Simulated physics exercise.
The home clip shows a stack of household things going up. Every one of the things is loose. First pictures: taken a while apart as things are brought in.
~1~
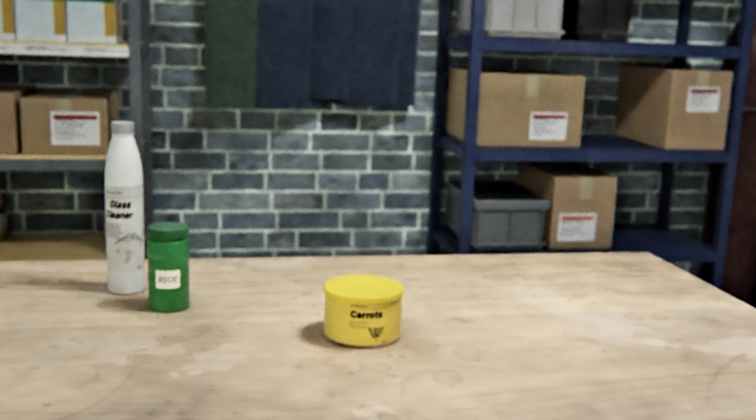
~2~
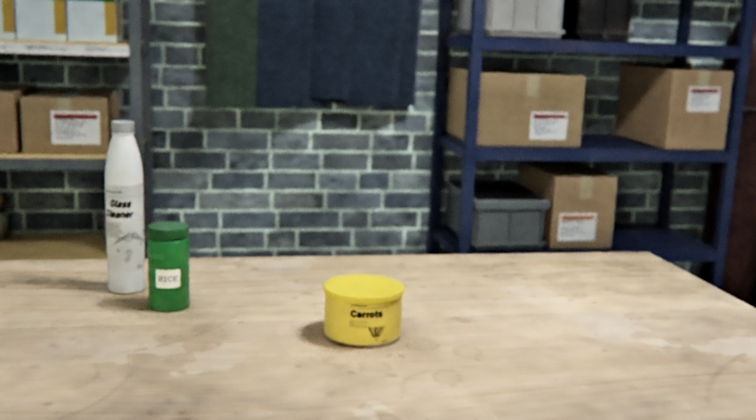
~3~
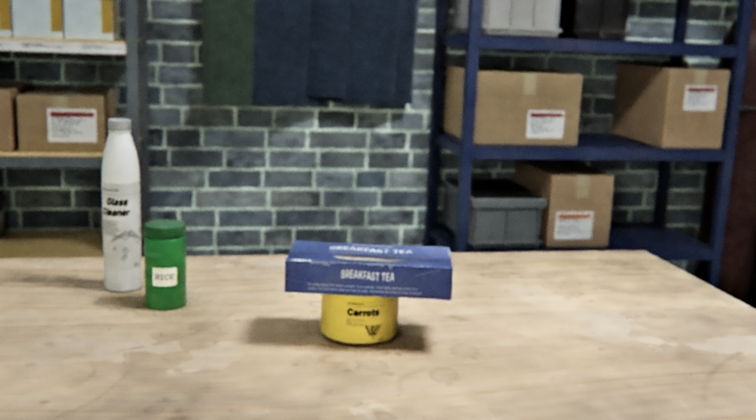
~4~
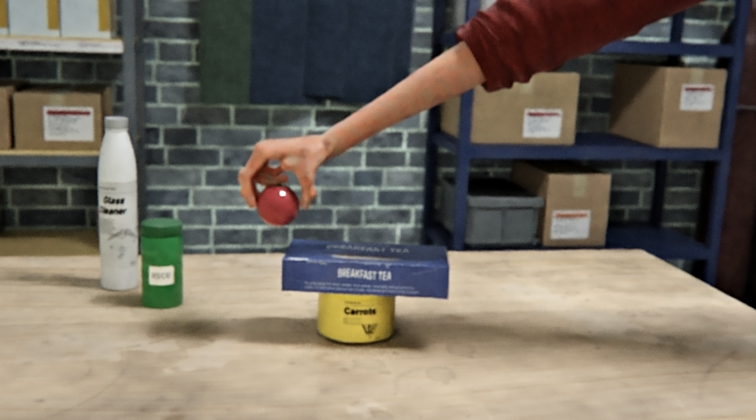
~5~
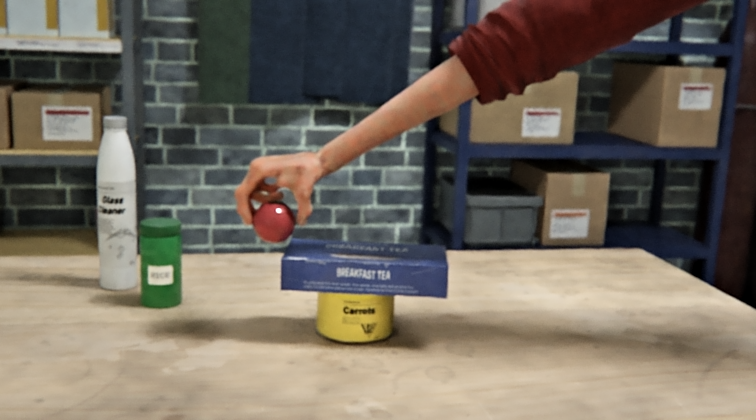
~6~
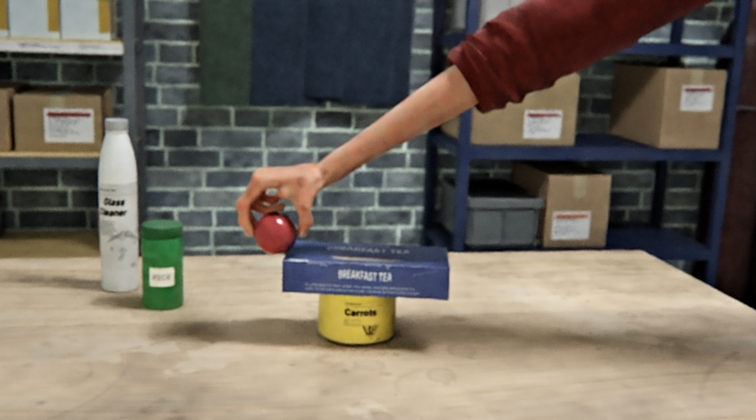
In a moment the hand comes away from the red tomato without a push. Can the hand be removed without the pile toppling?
No, the pile topples.
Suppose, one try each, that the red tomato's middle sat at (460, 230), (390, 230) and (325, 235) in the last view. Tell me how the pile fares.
Result per try: First toppled, second still standing, third still standing.
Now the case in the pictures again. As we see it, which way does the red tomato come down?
That would be the viewer's left.
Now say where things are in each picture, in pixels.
In the first picture, the last thing is not in view yet; white bottle (125, 207).
In the second picture, the last thing is not in view yet; yellow tub (363, 310).
In the third picture, the last thing is not in view yet; white bottle (121, 205).
In the fourth picture, on its way; red tomato (278, 205); yellow tub (357, 307).
In the fifth picture, on its way; red tomato (274, 222); white bottle (117, 203).
In the sixth picture, set down, still held; red tomato (275, 233); yellow tub (357, 309).
Then, 0.30 s after the last picture, red tomato now fallen.
Then, 0.40 s after the last picture, things are still on the move.
At rest, fallen, red tomato; the other 4 in place. Seen from the same camera at the end, red tomato near (239, 317). The pile gives way.
